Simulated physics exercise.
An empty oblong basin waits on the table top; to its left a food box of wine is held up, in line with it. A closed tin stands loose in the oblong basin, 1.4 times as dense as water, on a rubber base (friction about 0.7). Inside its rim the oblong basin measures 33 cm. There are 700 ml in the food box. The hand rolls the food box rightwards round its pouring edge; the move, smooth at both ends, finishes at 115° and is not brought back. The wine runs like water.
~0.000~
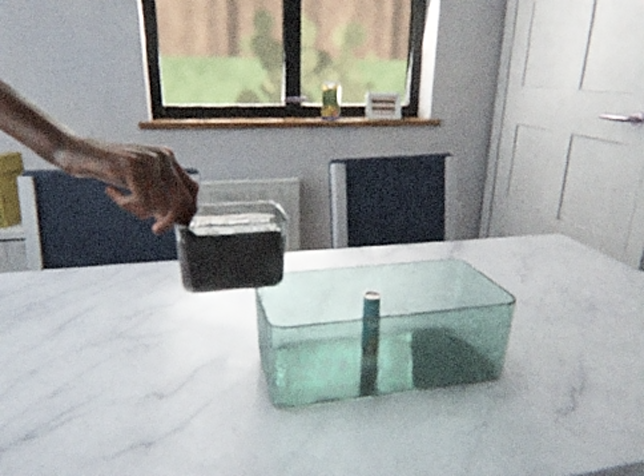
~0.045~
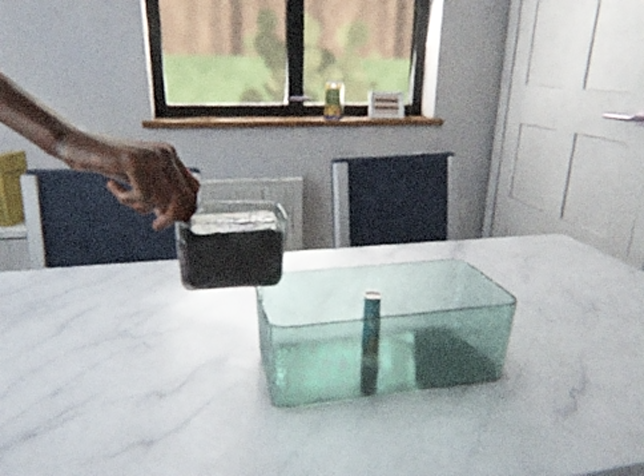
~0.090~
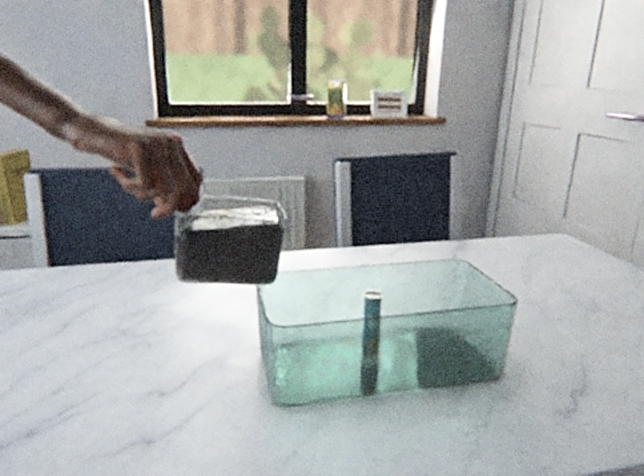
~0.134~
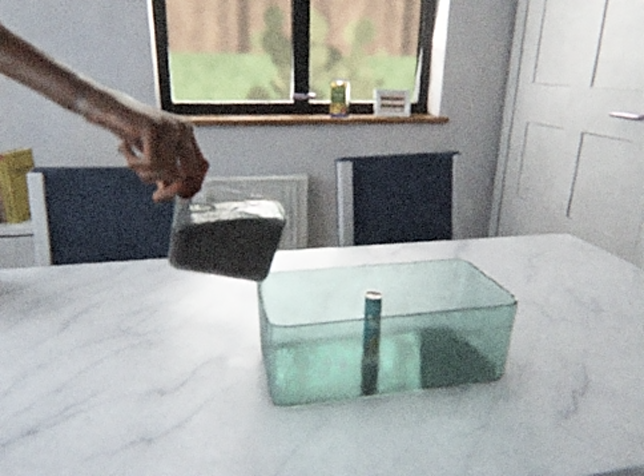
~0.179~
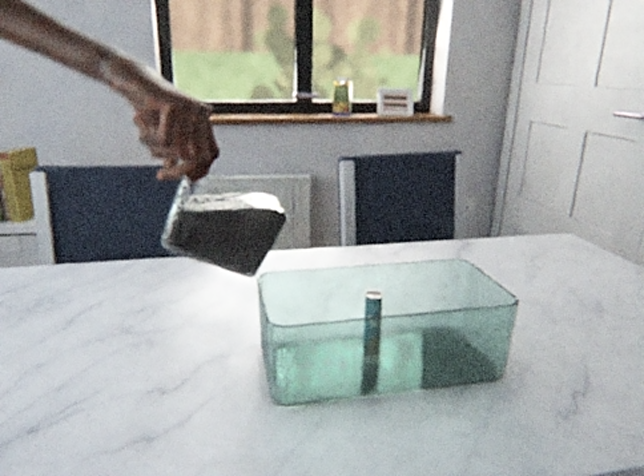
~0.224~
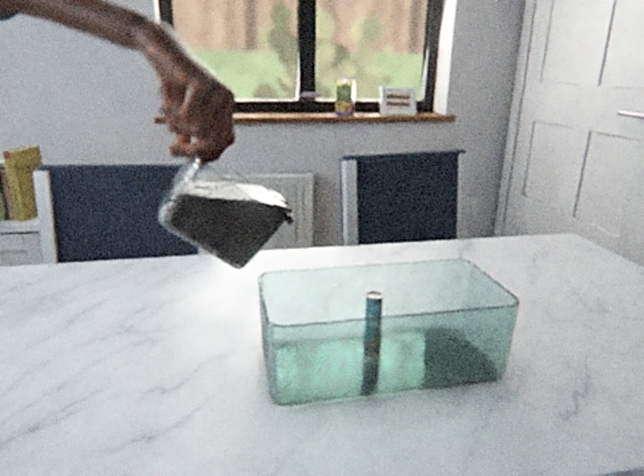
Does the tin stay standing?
It topples.
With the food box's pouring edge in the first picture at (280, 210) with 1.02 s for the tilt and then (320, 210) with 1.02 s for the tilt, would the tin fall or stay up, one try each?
First it falls; then it keeps standing.
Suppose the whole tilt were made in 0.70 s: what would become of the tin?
The tin topples.
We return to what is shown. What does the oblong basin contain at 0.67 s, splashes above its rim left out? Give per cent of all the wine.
Near 88 in a hundred.
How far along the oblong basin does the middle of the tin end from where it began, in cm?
About 7.0 cm.
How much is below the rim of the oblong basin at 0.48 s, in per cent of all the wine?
Near 12 in a hundred.
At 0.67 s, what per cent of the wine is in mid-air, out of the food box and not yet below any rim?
Near 10 in a hundred.
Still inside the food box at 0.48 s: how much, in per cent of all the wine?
Some 36 per cent.
After 0.48 s the tilt is 107° and 37 per cent is still to pour; the tin stands where it began.
After 0.67 s the tilt is 115° and 2 per cent is still to pour; the tin leans 25°.
After 0.87 s the tilt is 115° and 0 per cent is still to pour; the tin lies on its side.
After 1.08 s the tilt is 115° and 0 per cent is still to pour; the tin lies on its side.
In the end the tin lies on its side.
